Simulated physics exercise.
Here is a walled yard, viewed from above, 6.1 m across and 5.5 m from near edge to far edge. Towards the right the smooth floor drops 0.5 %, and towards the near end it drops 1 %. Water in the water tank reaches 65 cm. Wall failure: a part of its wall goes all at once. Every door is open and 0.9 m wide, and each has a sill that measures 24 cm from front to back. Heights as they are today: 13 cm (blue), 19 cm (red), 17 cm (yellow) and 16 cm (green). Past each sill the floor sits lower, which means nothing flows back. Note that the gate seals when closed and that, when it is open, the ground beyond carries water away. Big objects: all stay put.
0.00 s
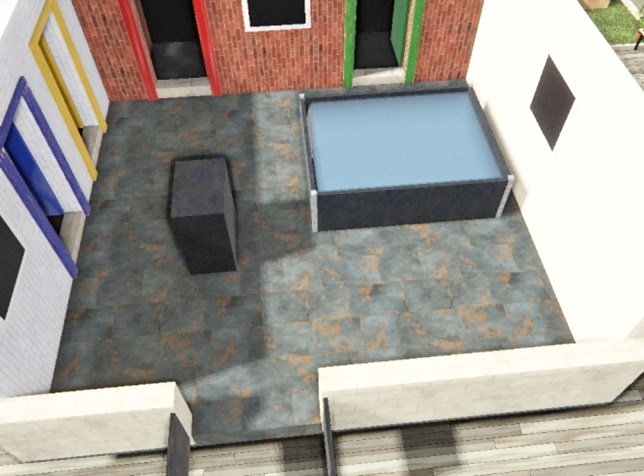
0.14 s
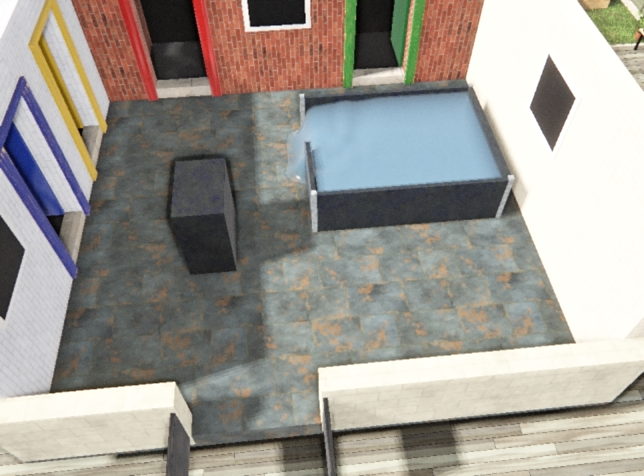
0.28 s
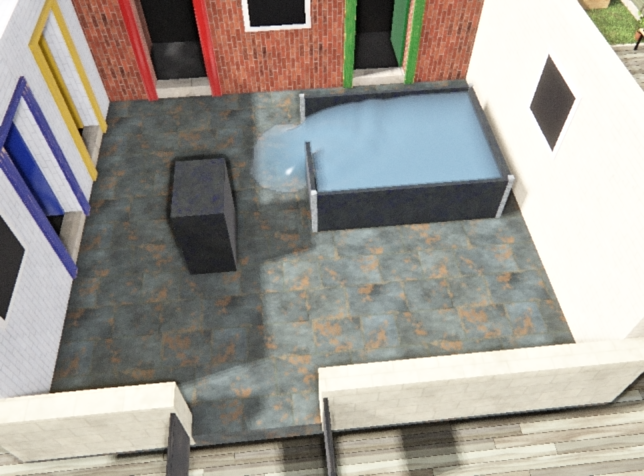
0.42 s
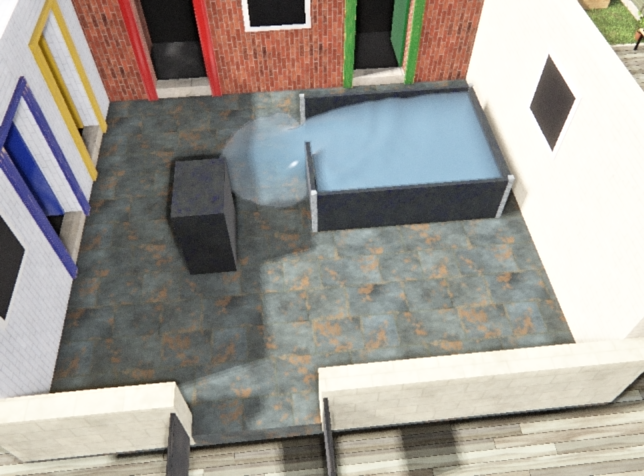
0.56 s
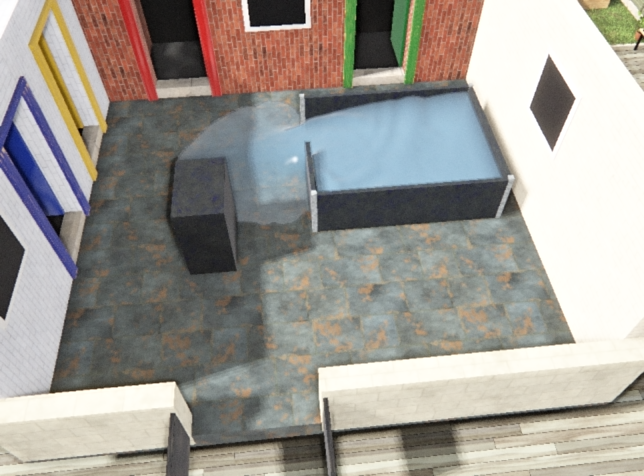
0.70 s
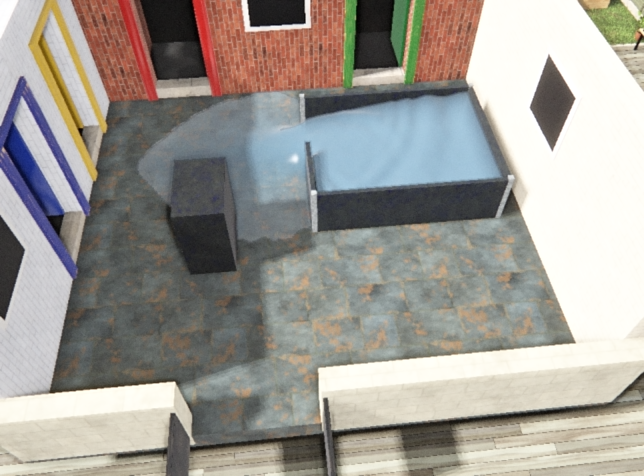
In a walled yard, water pouring through a gap in a tank's left side and spreading leftward across the floor around a dark block.
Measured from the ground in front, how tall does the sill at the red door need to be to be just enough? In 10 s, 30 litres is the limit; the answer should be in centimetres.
It needs to be about 14.5 cm tall.
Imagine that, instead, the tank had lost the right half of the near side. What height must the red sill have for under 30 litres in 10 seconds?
With that break, close to 7.5 cm.
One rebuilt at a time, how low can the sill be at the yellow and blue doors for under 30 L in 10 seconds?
About 22 cm at yellow and about 16 cm at blue.
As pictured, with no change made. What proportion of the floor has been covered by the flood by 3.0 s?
I'd say near 45 percent.
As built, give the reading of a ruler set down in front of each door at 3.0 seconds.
Door by door, in centimetres - blue 21, red 20, yellow 28, green 0.
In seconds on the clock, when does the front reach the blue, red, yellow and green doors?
Arrives: Blue 1.3 s / red 1.0 s / yellow 0.9 s / green 3.6 s.
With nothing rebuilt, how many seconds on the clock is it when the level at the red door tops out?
Roughly 3.4 s.
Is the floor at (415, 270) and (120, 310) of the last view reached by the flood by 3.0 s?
Taking them in turn, they come out spared and submerged.
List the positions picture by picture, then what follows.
Still water, 65 cm deep, in the water tank at (399, 139); the red door at (172, 44) is dry, in the first frame.
The gap is at (308, 147), the front 0.3 m out at (290, 172); the back of the water tank holds 65 cm, in the second frame.
The front is at (257, 175), 0.8 m from the gap at (308, 147); 0.8 m2 of floor is wet, 65 cm left at the back, in the third frame.
The gap is at (308, 148), the front 1.3 m out at a hidden place; the back of the water tank holds 65 cm, in the fourth frame.
The gap is at (308, 148), the front 1.9 m out at a hidden place; the back of the water tank holds 65 cm, in the fifth frame.
The gap is at (308, 147), the front 2.5 m out at (145, 168); the back of the water tank holds 65 cm; the red door at (172, 44), 2.5 m from the gap, is still 0.6 m from the nearest water, in the sixth frame.
After 1.4 s water covers 30 % of the floor, deepest (37 cm) near (300, 152); 16 cm at the red door, 0 litres in over its 19 cm sill.
After 3.0 s water covers 45 % of the floor, deepest (30 cm) near (175, 107); 20 cm at the red door, 1 litre in over its 19 cm sill.
After 10.0 s water covers 100 % of the floor, deepest (16 cm) near (577, 376); 9 cm at the red door, 6 litres in over its 19 cm sill.
At the red door as built, the water arrived by 1.0 s and peaked near 21 cm at 3.4 s.
With a sill of 13 cm, 55 litres would have come in within the 10 s; with 18 cm, 8 litres. So under 30 litres takes about 14.5 cm.
